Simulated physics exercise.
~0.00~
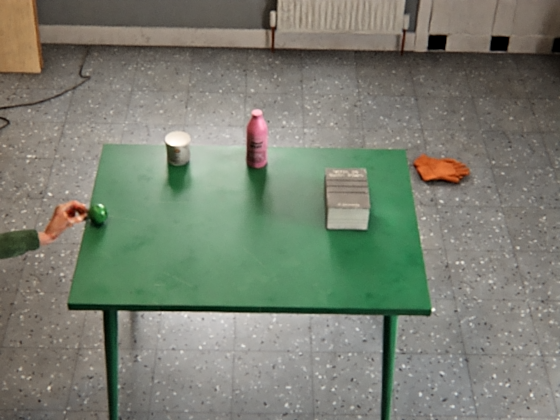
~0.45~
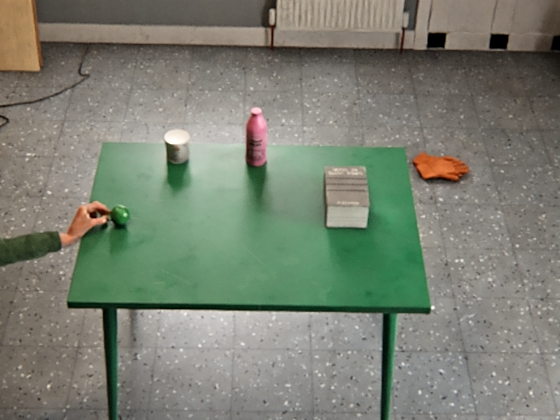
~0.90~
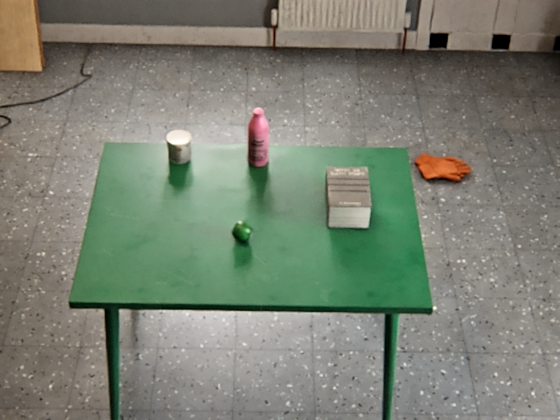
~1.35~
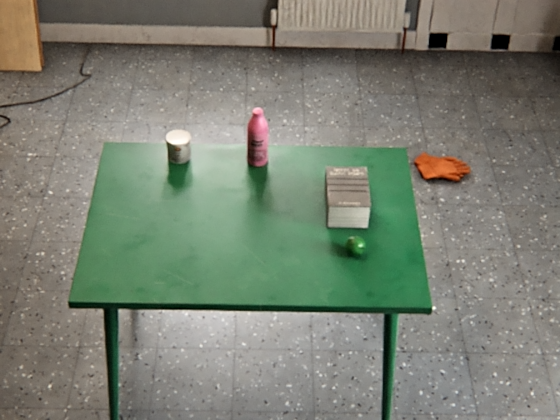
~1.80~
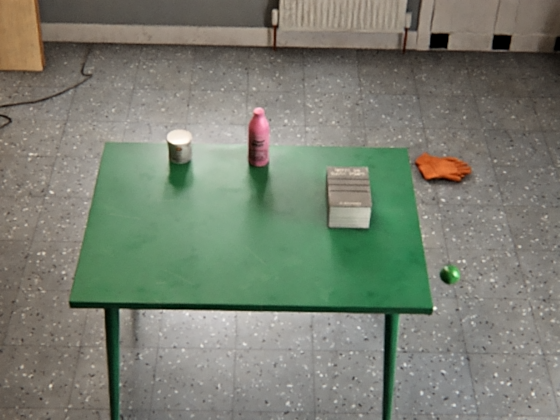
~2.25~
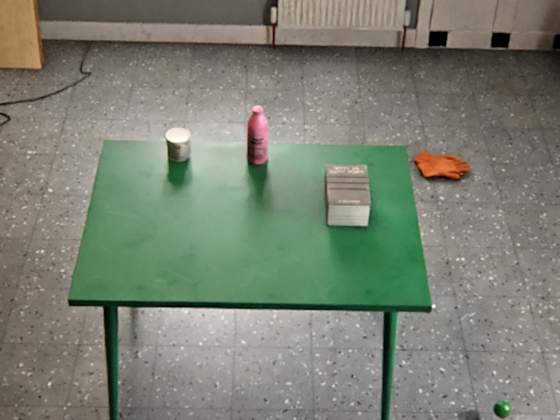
In a room with a speckled grey tiled floor, a green table holds a white tin, a pink bottle and a thick grey book, while an orange glove lies on the floor to the right. A hand reaches in from the left and pushes a green apple onward from the table's left edge. The hand lets go and withdraws, and the apple travels right across the tabletop. It passes just in front of the grey book, then goes over the right edge. The apple drops toward the floor and is last seen low at the right, off the table.
